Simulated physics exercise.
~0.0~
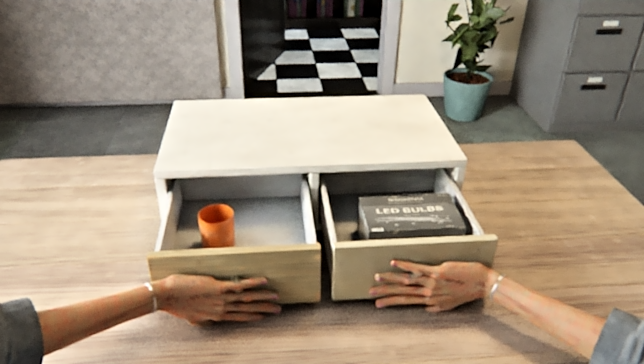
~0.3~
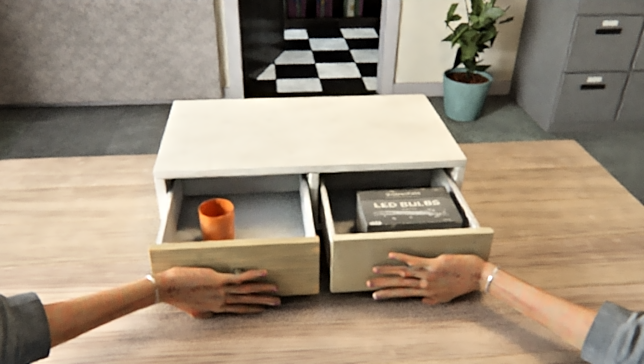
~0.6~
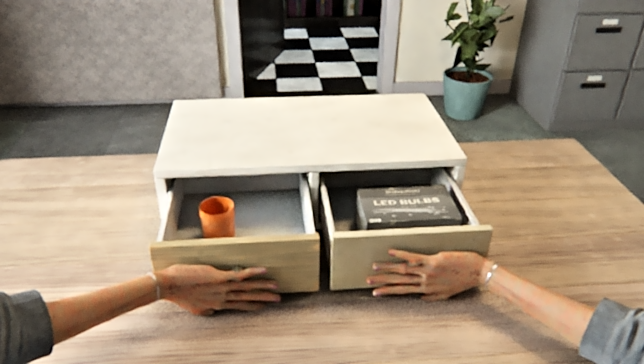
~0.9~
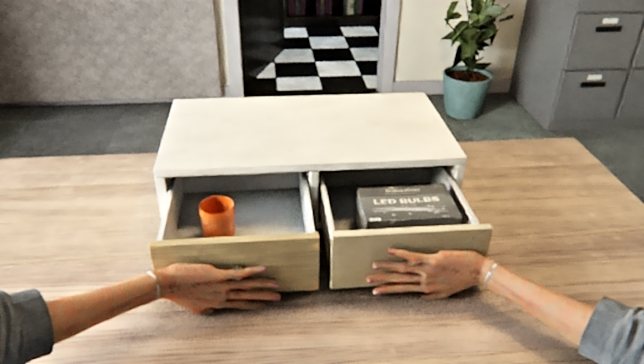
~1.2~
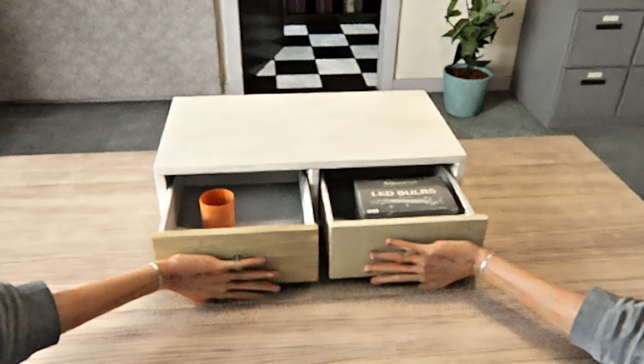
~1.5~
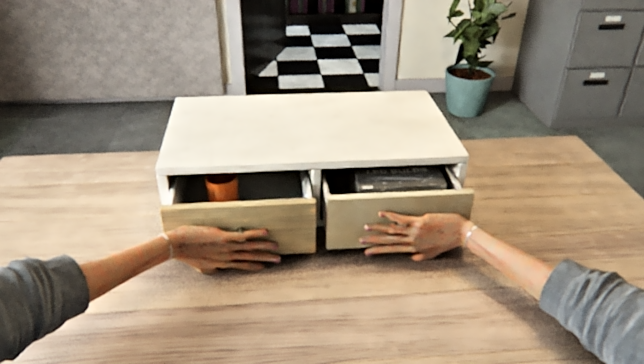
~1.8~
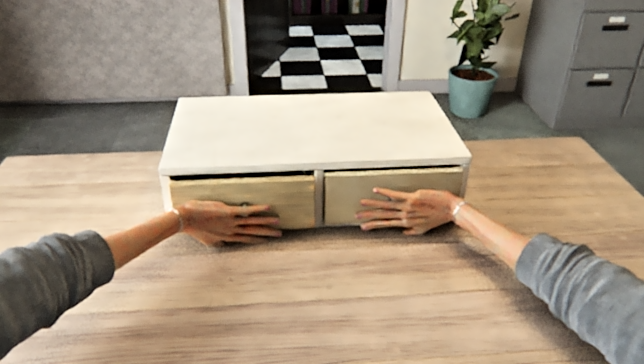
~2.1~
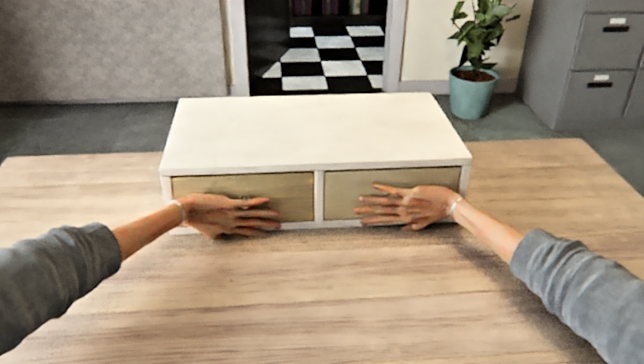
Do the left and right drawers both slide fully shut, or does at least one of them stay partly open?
Both drawers slide fully shut, the left and the right each ending flush with the front of the white chest.
